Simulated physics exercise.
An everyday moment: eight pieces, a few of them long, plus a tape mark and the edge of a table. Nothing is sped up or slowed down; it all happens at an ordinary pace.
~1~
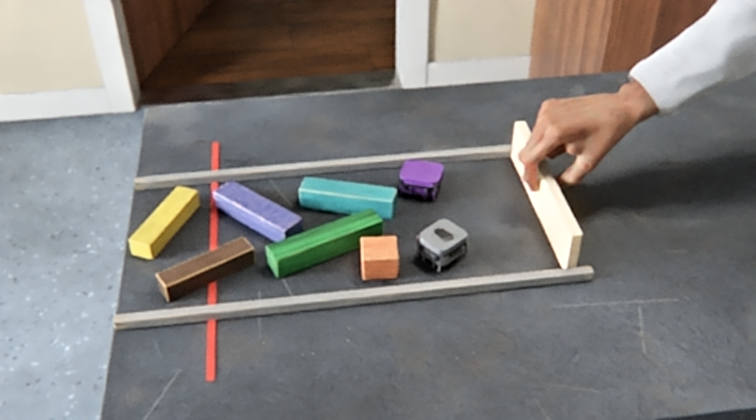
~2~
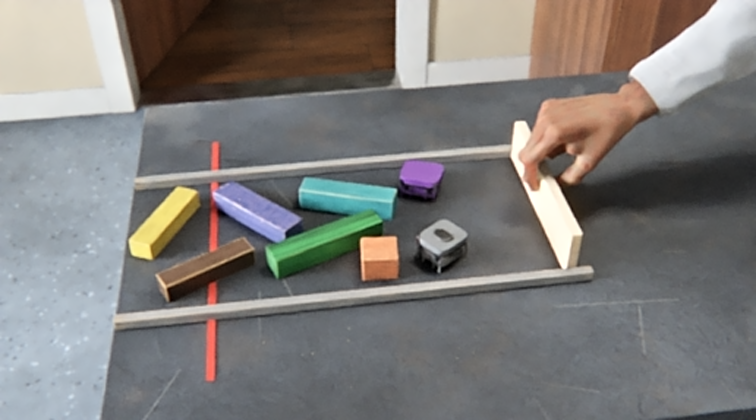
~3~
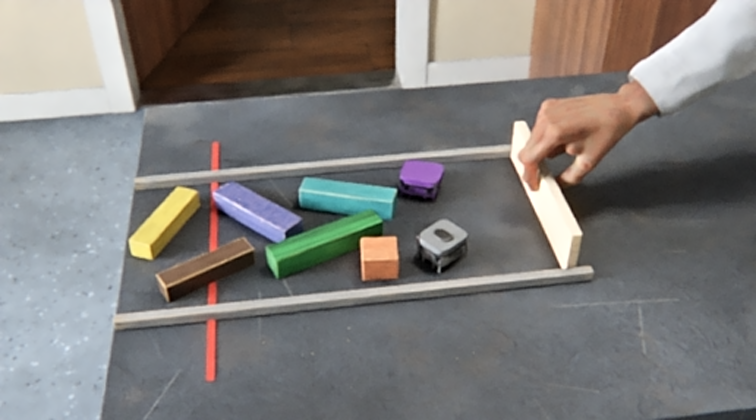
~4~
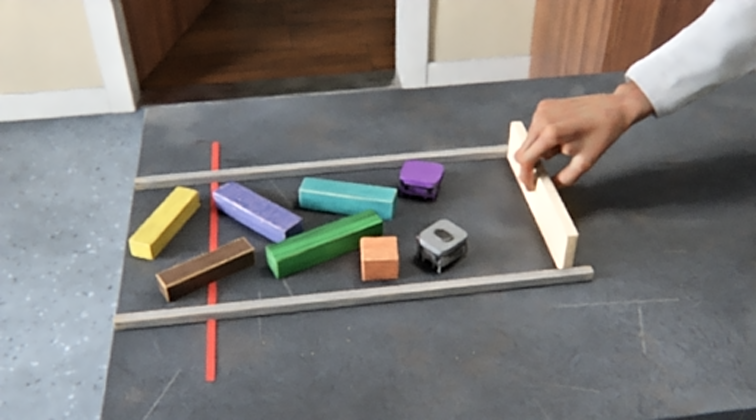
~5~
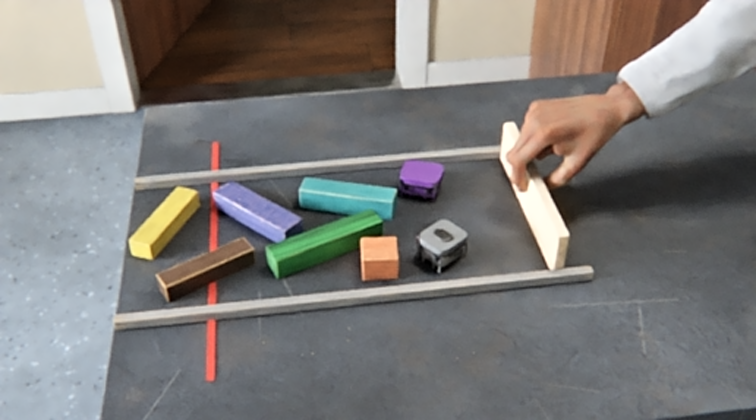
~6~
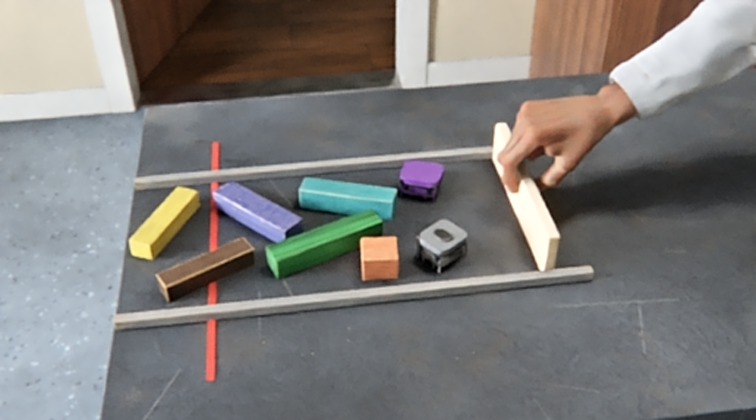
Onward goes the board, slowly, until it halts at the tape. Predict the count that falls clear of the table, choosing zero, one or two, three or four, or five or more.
The count is one or two.
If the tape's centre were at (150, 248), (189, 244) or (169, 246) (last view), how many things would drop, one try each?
7, 3, 6.
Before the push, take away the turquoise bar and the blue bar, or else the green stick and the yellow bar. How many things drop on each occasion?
Result: 0 in the first case, with 0 in the second.
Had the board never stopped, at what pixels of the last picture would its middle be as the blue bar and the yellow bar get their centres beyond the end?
The middle is at (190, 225) when it's the blue bar, and at (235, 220) when it's the yellow bar.
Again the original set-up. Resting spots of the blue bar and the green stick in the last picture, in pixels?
Around (148, 219), then around (155, 264).
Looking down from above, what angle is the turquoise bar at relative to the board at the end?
It is near 40° out of line.
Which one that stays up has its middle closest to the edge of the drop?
Brown bar.
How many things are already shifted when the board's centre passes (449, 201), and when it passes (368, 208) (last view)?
Respectively 2 and 5.
Soon after, none off yet; yellow bar at rest near (166, 222); brown bar at rest near (207, 269); blue bar at rest near (258, 213).
At rest, the number that fall off is one or two; fallen, yellow bar.
